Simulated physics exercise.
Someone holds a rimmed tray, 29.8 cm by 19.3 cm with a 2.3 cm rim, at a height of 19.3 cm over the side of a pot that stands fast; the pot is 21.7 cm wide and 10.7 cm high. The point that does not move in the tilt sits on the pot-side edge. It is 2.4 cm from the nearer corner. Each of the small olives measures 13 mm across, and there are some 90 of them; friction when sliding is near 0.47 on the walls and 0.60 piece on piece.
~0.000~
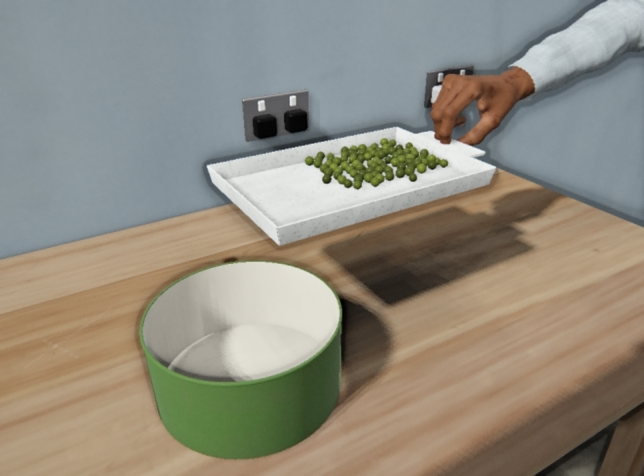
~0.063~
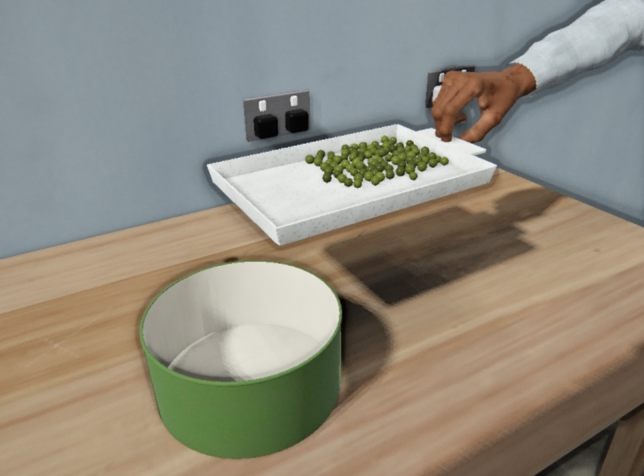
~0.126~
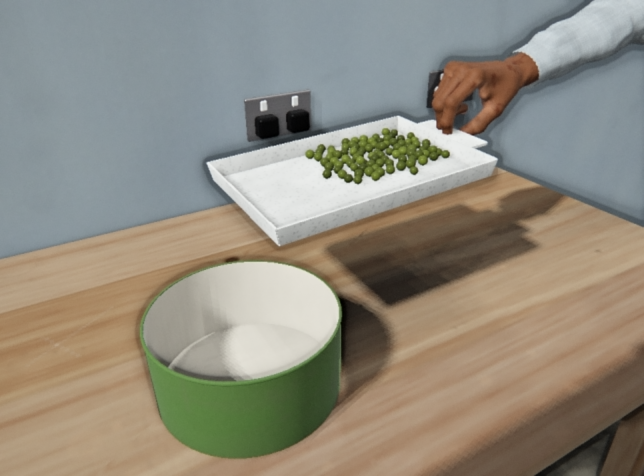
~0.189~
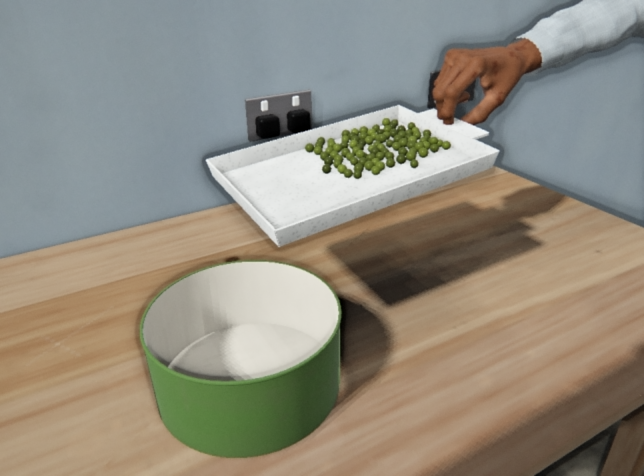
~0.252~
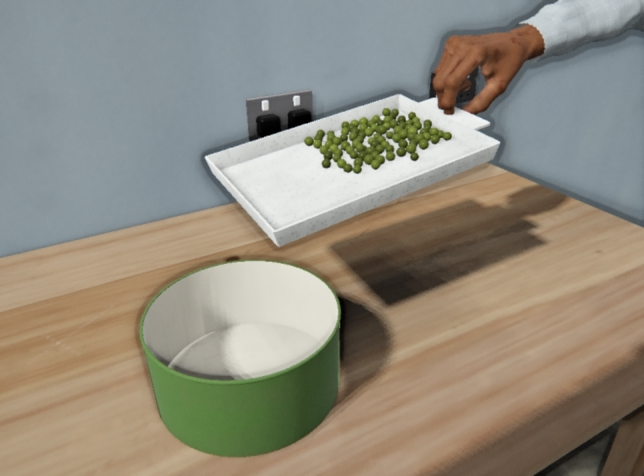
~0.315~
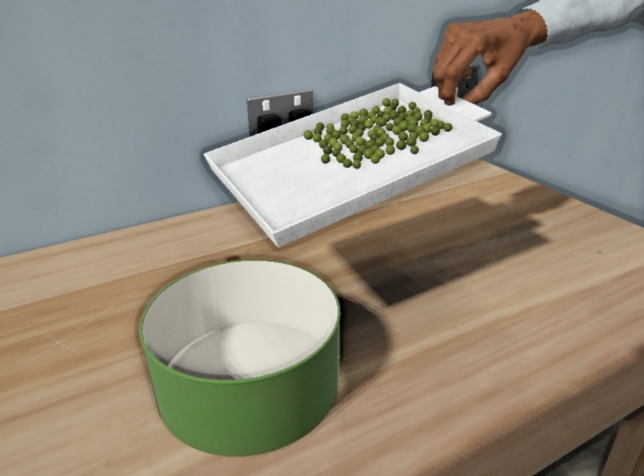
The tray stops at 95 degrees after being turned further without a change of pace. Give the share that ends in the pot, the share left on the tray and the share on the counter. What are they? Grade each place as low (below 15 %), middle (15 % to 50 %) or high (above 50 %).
Pot - high; tray - low; counter - low.
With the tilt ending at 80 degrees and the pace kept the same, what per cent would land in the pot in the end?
You'd end up with some 5 % in the pot.
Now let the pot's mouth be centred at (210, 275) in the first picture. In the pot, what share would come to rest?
With the pot there, close to 20 per cent.
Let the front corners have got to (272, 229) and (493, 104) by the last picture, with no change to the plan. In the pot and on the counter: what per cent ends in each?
In the pot: 90 per cent; on the counter: 10 per cent.
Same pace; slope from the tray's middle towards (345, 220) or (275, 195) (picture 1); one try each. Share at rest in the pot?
First try: About 55 percent; second try: About 40 percent.
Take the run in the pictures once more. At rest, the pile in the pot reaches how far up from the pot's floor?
2.5 cm.
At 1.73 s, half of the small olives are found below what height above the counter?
About 26 centimetres.
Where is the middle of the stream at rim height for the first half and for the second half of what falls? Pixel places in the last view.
It passes about (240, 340) first and (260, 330) afterwards.
After 1.17 s, tilt 51 degrees; the tray holds 100 %, the pot 0 %.
Then, at 1.73 s, tilt 76 degrees; the tray holds 100 %, the pot 0 %.
Then, at 2.36 s, tilt 95 degrees; the tray holds 40 %, the pot 30 %.
In the end, at 3.8 s, pot 100 %, tray 0 %, counter 0 %.
